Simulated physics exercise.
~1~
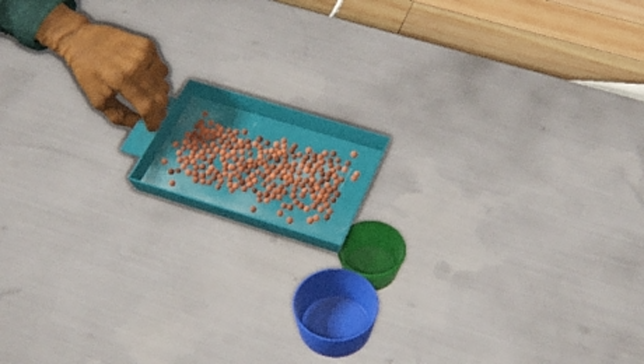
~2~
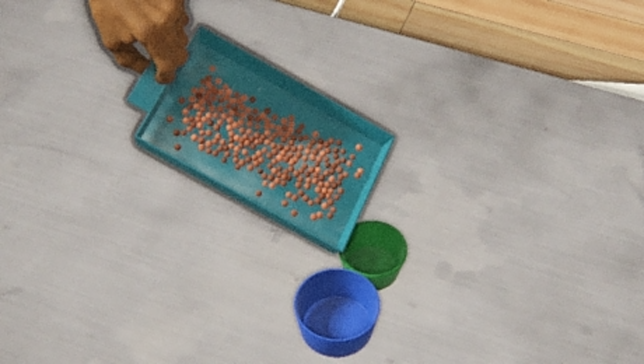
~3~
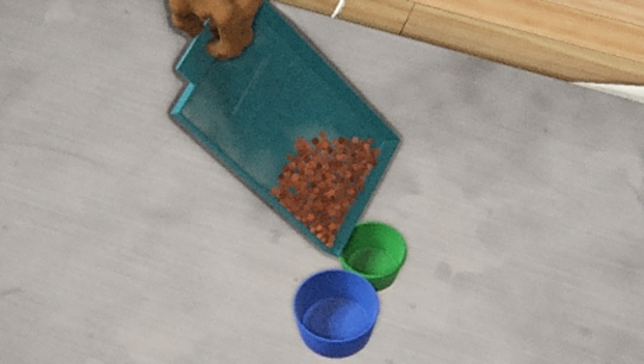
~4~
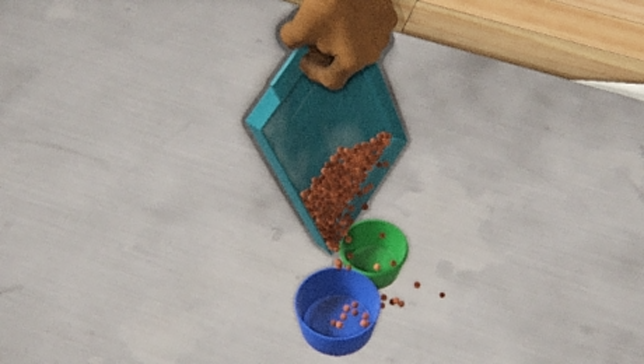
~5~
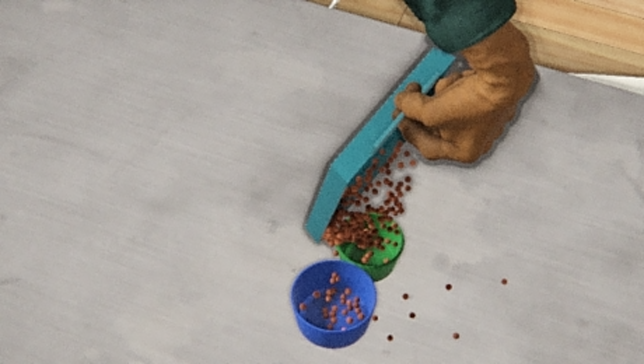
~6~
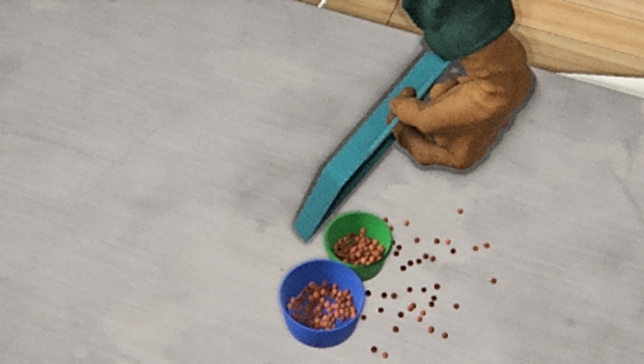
The clip opens on a hand holding a teal tray of small reddish-brown pellets above a grey surface, with a green dish and a blue dish near its lower right corner. The hand turns and tips the tray, and the pellets slide down into a heap at the low corner. They begin spilling over the edge, some landing in the blue dish and a few scattering beside it. As the tray tilts steeply, a thicker stream pours toward the green dish. Finally the tray is emptied, both dishes hold pellets, and stray ones lie scattered to their right.
